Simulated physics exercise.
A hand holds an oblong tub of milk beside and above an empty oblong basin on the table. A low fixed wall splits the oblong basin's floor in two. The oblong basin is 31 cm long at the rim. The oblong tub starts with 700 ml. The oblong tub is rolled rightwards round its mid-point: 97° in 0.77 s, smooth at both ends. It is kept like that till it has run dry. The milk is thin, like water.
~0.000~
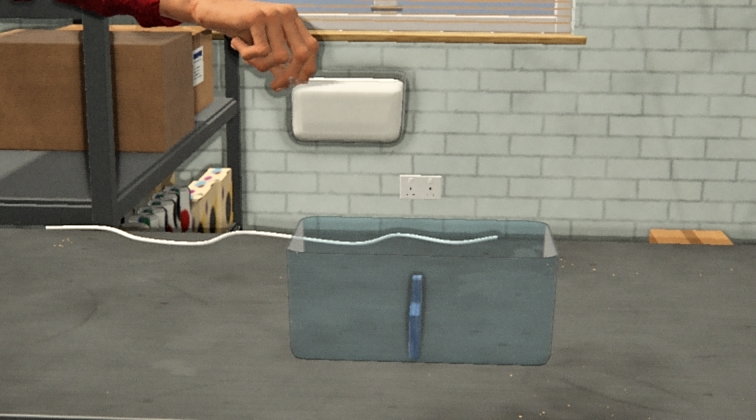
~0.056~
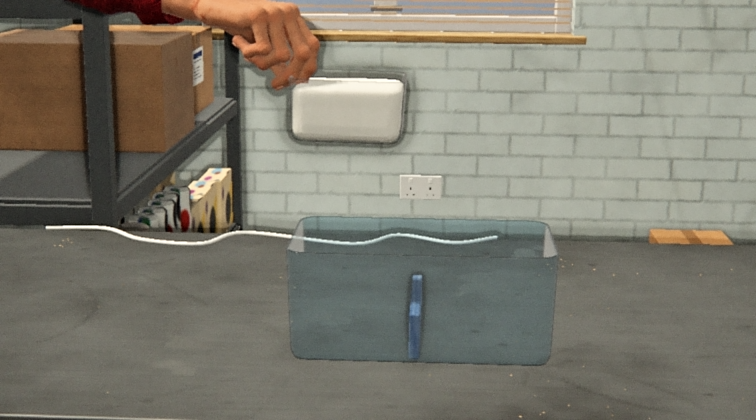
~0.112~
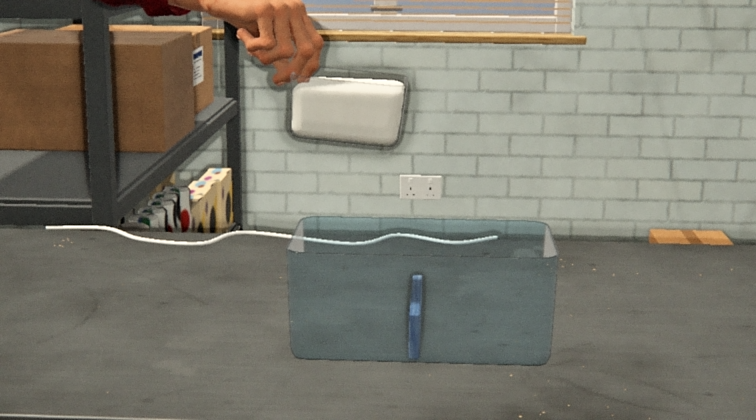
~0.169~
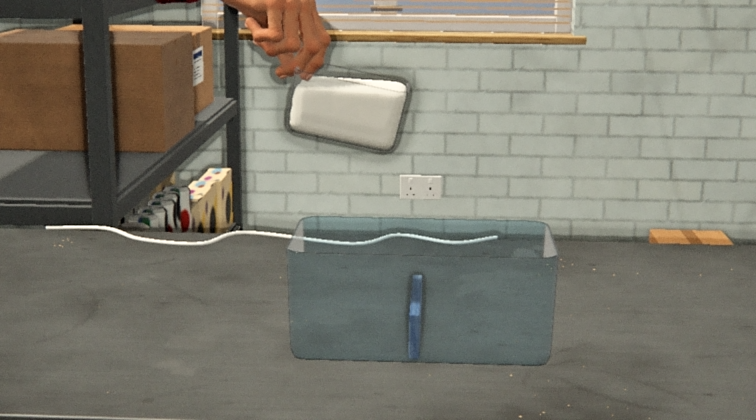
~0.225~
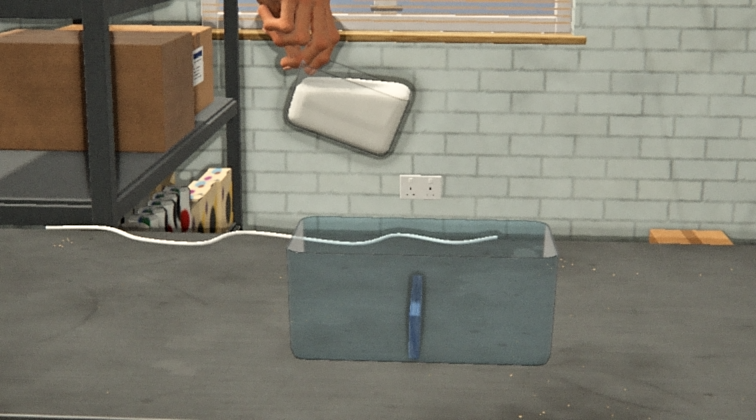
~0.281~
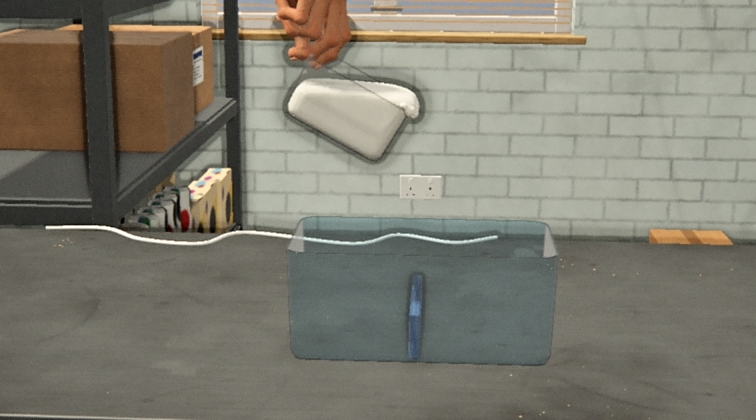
A white oblong tub of milk hangs in the air beneath a hand, above a see-through blue oblong basin on a dark grey tabletop, viewed from the front by a still camera. Cardboard boxes sit on a shelf at left, with a white cord across the table and a pale brick wall behind. The tub rolls rightwards, slowly then faster, its milk shifting towards the lowering right side as the hand moves slightly right.
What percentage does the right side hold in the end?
About 90 per cent.
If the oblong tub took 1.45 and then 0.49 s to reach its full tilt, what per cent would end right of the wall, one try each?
First 90, then 85 per cent.
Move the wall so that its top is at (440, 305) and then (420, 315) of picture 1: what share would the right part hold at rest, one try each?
In turn about 70 and 80 per cent.
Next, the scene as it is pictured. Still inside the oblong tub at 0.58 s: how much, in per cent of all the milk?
Near 30 in a hundred.
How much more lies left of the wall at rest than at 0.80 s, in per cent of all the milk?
Some 6 per cent.
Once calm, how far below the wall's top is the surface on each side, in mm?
Left about 52 mm, right about 28 mm.
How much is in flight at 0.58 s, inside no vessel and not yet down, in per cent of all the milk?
About 42 per cent.
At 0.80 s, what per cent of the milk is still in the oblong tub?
Some 8 per cent.
By 0.58 s the tilt is 83° and 29 per cent is still to pour, 0 is left of the wall and 27 right of it.
By 0.80 s the tilt is 97° and 8 per cent is still to pour, 4 is left of the wall and 81 right of it.
By 1.02 s the tilt is 97° and 2 per cent is still to pour, 7 is left of the wall and 88 right of it.
By 1.27 s the tilt is 97° and 0 per cent is still to pour, 9 is left of the wall and 90 right of it.
At rest 9 per cent lies left of the wall, 90 right of it and 1 outside.
